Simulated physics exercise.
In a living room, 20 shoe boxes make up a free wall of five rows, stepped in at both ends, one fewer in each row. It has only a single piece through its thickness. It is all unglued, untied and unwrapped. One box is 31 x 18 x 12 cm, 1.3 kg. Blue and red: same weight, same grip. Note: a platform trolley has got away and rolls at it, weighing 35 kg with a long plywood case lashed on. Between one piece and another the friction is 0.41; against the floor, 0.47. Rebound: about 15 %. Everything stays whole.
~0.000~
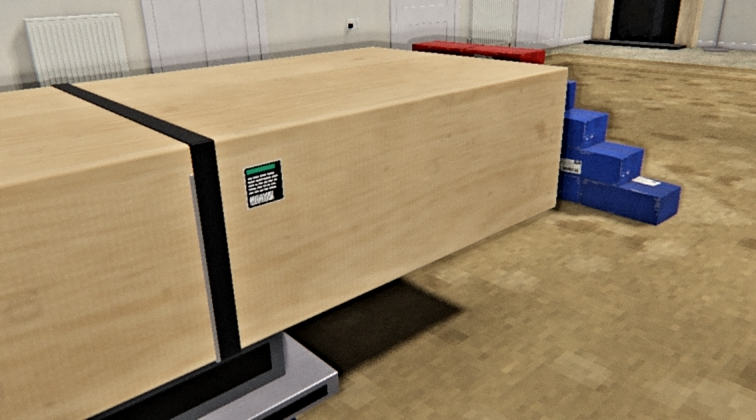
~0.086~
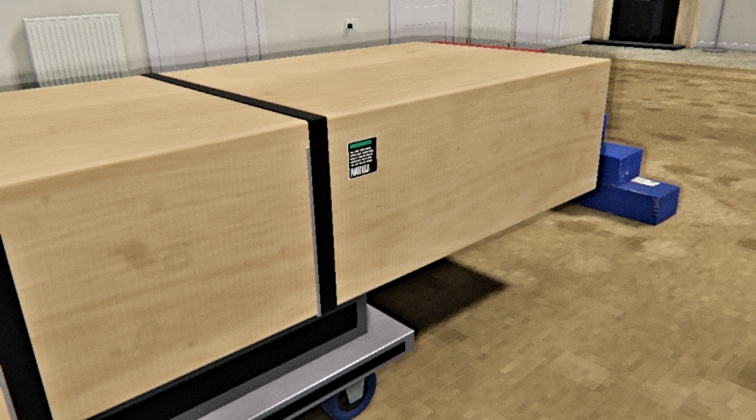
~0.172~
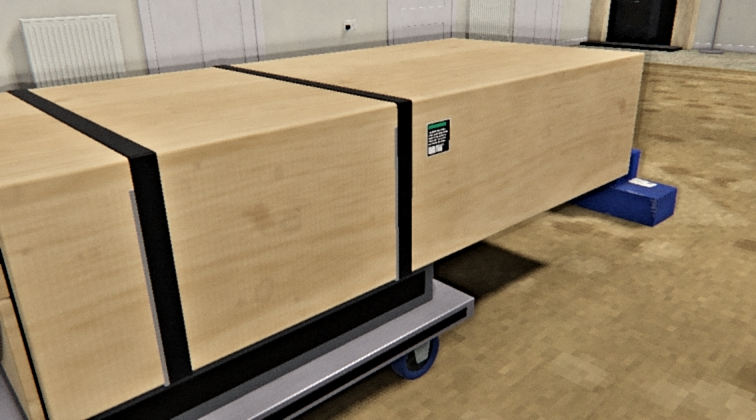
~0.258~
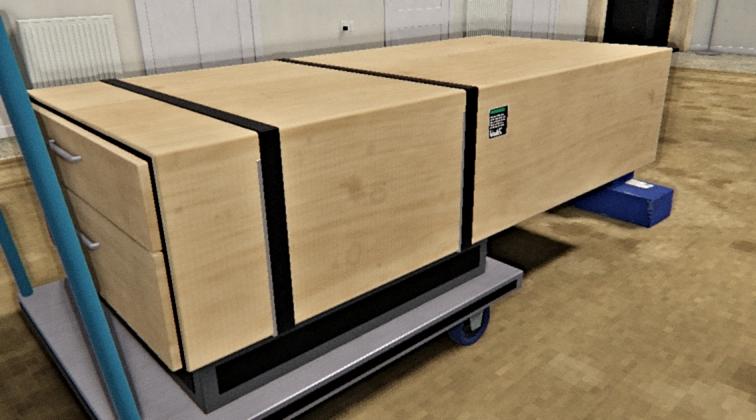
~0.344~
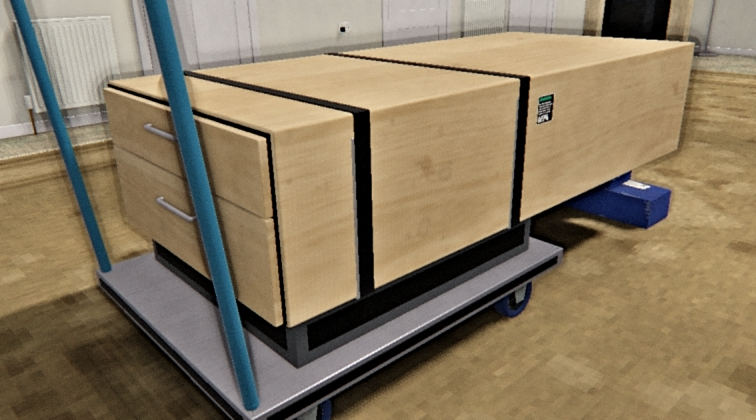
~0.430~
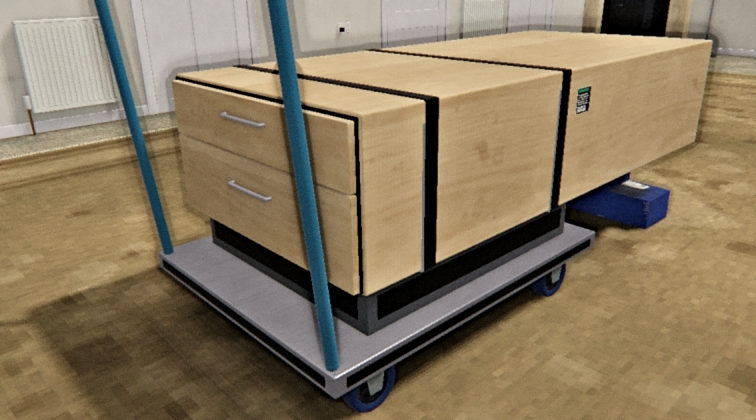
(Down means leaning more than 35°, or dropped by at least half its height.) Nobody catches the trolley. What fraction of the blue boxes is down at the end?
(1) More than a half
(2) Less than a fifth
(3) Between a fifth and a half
(1) More than a half.
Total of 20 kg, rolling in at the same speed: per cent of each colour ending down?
You'd get blue at 70 and red at 20 per cent down.
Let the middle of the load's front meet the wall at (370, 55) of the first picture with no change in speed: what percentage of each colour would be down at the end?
In that case blue 0, red 60 per cent.
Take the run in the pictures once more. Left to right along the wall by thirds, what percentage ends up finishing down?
Left third 0 percent, middle third 20 percent, right third 70 percent.
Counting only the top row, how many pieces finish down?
From the top row, the count is 1.
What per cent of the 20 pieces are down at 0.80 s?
By then 20 %.
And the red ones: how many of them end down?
For red, the number down is 2.
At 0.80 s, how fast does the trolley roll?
1.6 m/s.
After 0.54 s, load 45 cm past the wall's line, still rolling; 2 of the 6 blue boxes down (2 of 20 in all colours); top blue box leaning 18°, 11 cm lower; top red box shifted 44 mm.
After 0.80 s, load 94 cm past the wall's line, still rolling; 2 of the 6 blue boxes down (4 of 20 in all colours); top blue box on its side; top red box shifted 40 mm.
After 1.04 s, load 1.29 m past the wall's line, still rolling; 4 of the 6 blue boxes down (6 of 20 in all colours); top blue box on its side; top red box shifted 48 mm.
After 1.88 s, load 2.18 m past the wall's line, still rolling; 4 of the 6 blue boxes down (6 of 20 in all colours); top blue box on its side; top red box shifted 48 mm.
At rest (3.3 s), load 2.54 m past the wall's line, still rolling; 4 of the 6 blue boxes down (6 of 20 in all colours); top blue box on its side; top red box shifted 48 mm. That is 67 per cent. As the last picture would show them, middles, top blue box near (596, 123), top red box near (440, 59).
